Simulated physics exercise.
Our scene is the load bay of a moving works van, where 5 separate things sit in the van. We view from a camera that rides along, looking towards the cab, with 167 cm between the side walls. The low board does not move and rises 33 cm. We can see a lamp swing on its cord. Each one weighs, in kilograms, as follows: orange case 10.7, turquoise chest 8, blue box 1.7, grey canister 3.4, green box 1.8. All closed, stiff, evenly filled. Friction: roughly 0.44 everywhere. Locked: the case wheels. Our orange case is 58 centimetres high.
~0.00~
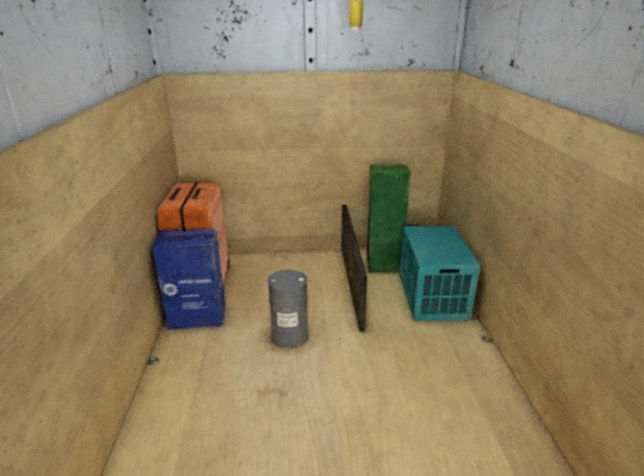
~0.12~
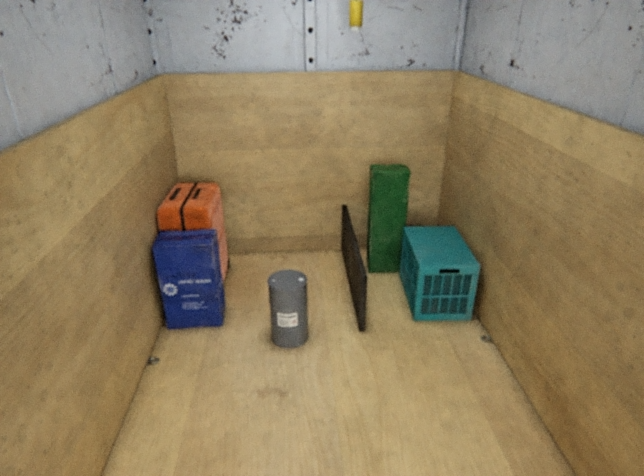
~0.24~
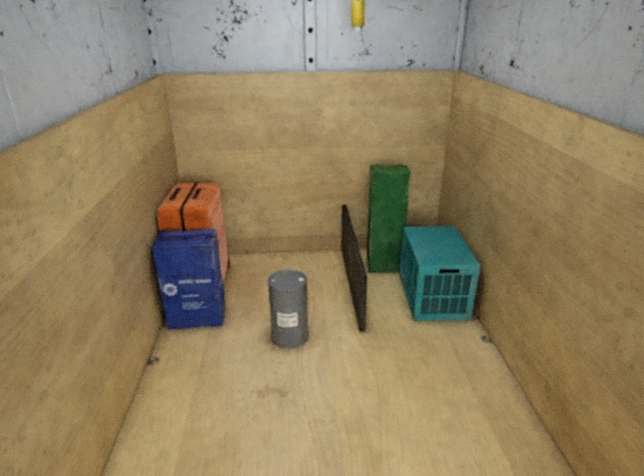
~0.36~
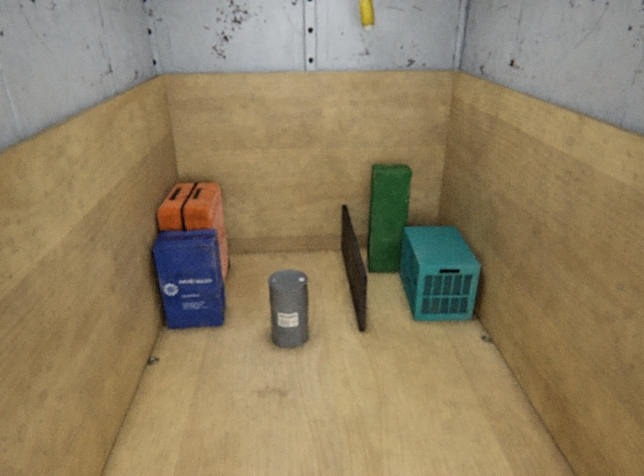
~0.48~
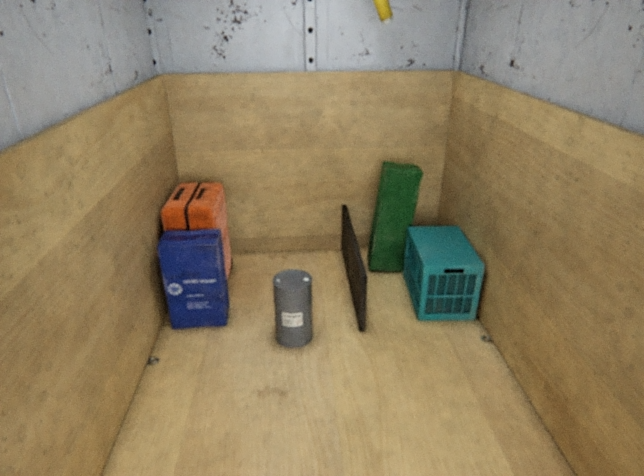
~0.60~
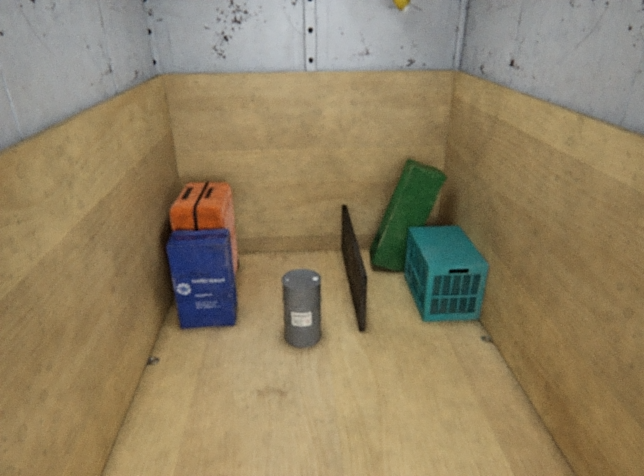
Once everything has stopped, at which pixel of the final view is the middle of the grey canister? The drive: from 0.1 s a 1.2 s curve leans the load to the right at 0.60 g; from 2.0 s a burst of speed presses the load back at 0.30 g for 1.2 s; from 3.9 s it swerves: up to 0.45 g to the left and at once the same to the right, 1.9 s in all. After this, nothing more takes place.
About (342, 307).
By 0.90 s, force 0.60 g right; grey canister 26 cm from its spot near (342, 307); green box tilted 27°; orange case tilted 4°.
By 1.20 s, force 0.24 g right; grey canister 26 cm from its spot near (342, 307); orange case tilted 48°; green box tilted 26°.
By 5.10 s, force 0.23 g right; grey canister 26 cm from its spot near (342, 307); orange case tilted 48°; blue box 69 cm from its spot.
When it is over (7.1 s), lying over in the van, orange case; not toppled but over 15 cm from the start, blue box, grey canister and green box; the last one within 15 cm of the start. In the last view, grey canister near (342, 307).
